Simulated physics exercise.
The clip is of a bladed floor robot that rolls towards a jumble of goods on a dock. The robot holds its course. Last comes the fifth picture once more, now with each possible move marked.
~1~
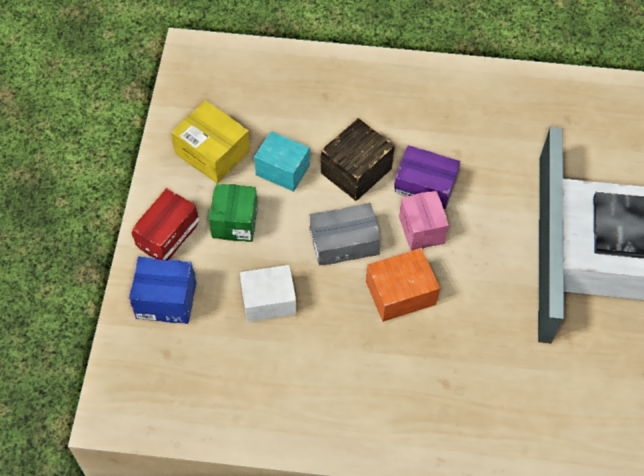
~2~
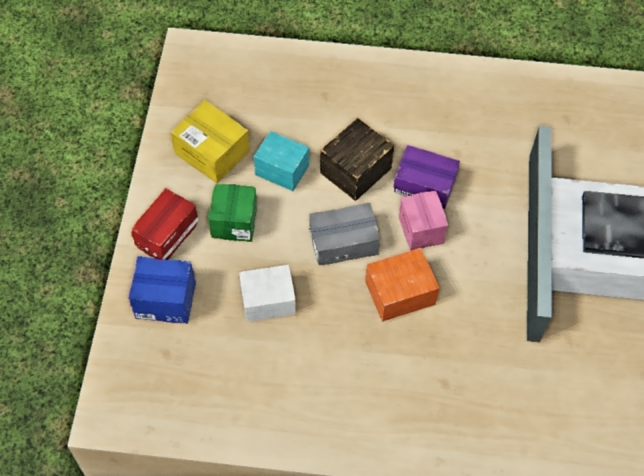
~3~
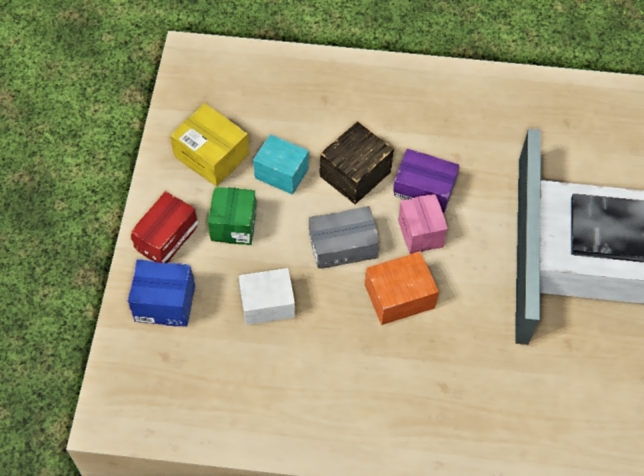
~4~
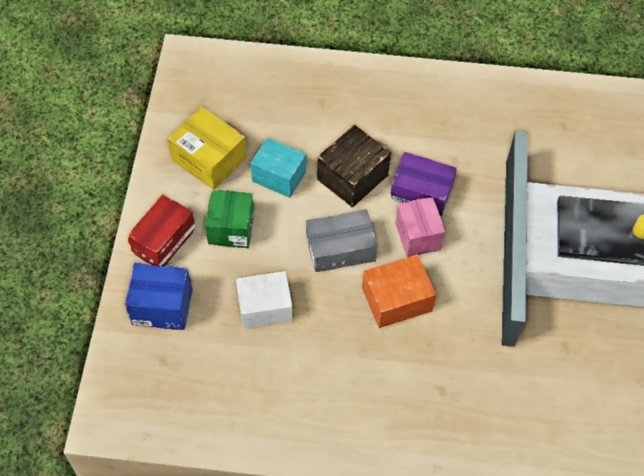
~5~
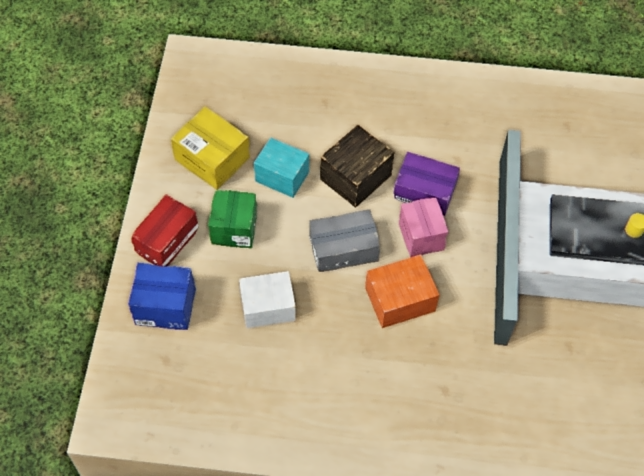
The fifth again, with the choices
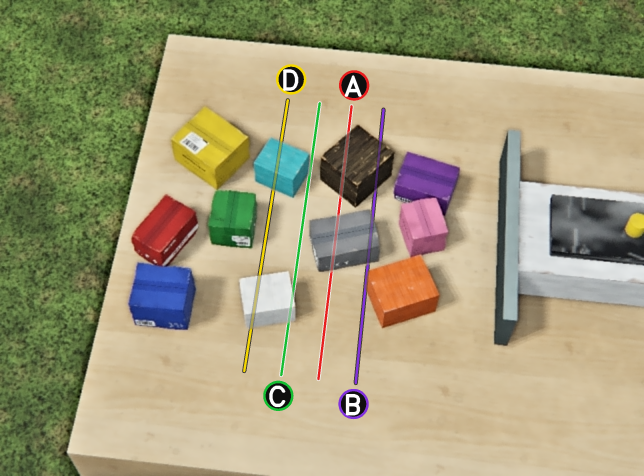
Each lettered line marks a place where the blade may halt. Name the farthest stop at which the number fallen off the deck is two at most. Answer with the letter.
D is the last line within the limit.
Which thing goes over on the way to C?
The yellow parcel goes over.
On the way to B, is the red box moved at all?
By then, no.
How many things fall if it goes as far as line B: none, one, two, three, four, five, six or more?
The count is none.
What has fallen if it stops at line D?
The yellow parcel goes over.
On the marked copy, A at (336, 232); B at (371, 236); C at (302, 229); D at (268, 225).
Following D. Soon after the start, robot (504, 219); turquoise crate (275, 167); black crate (329, 169).
Later, robot (416, 210); yellow parcel (162, 141); red box (159, 232).
In the end, robot (350, 204); yellow parcel over the edge; red box (125, 233); one fallen.
As for the rest, A is within the limit but short; B is within the limit but short; C is within the limit but short.
